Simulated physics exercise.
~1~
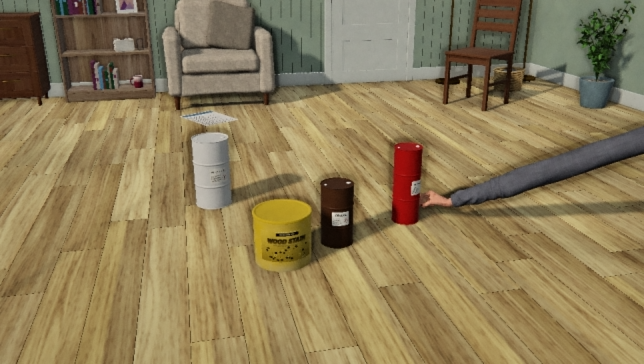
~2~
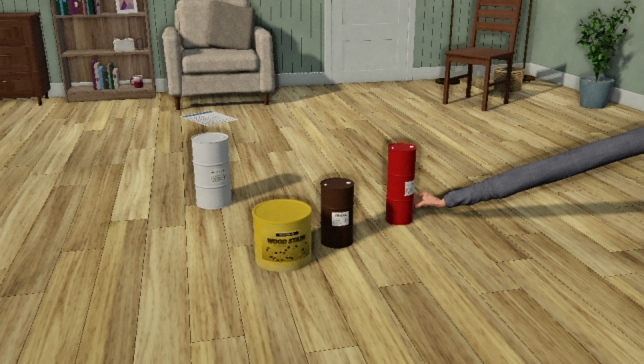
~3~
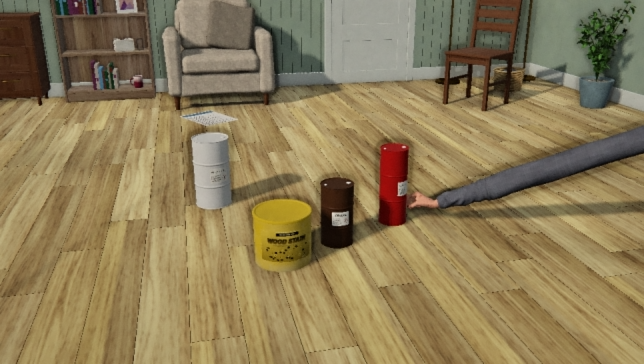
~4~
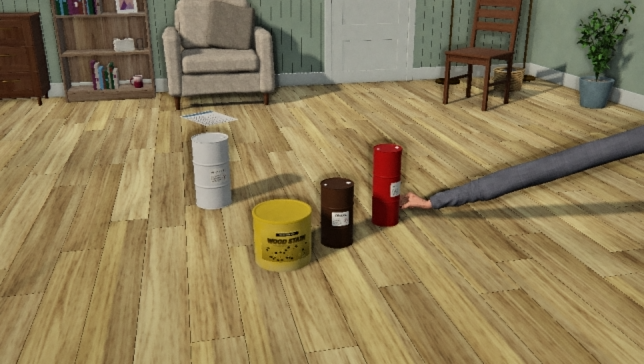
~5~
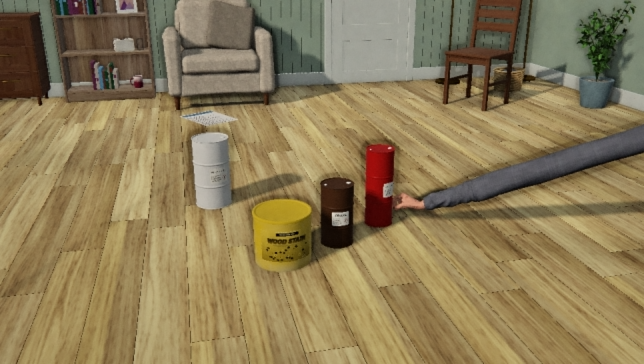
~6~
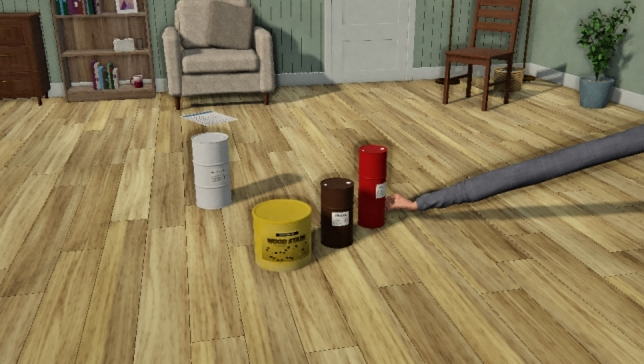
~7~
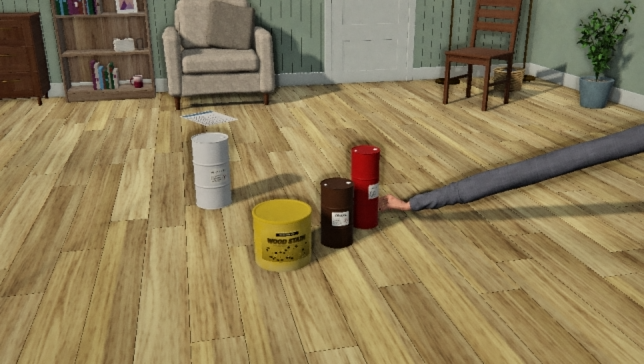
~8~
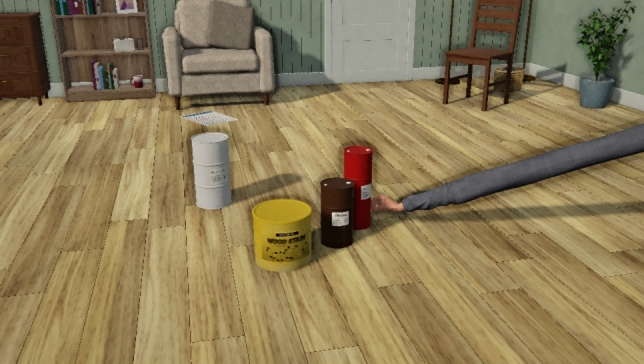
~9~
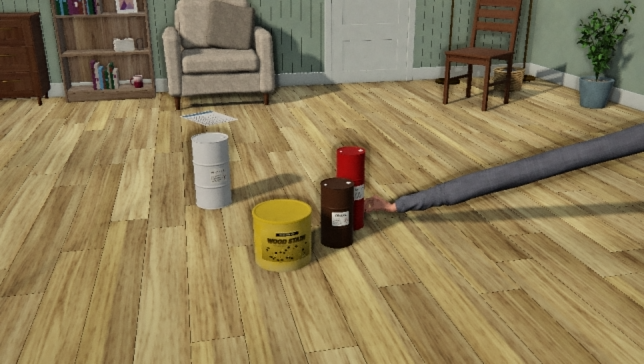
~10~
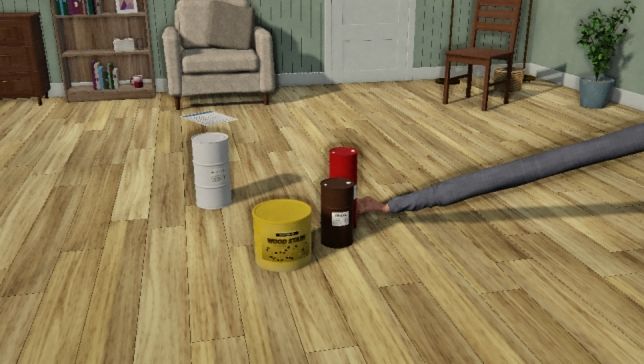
In a room with a wooden floor, a hand reached in from the right and slowly pushed a red canister leftward until it stood upright partly hidden behind a brown one, while the yellow pail and white canister stayed put.
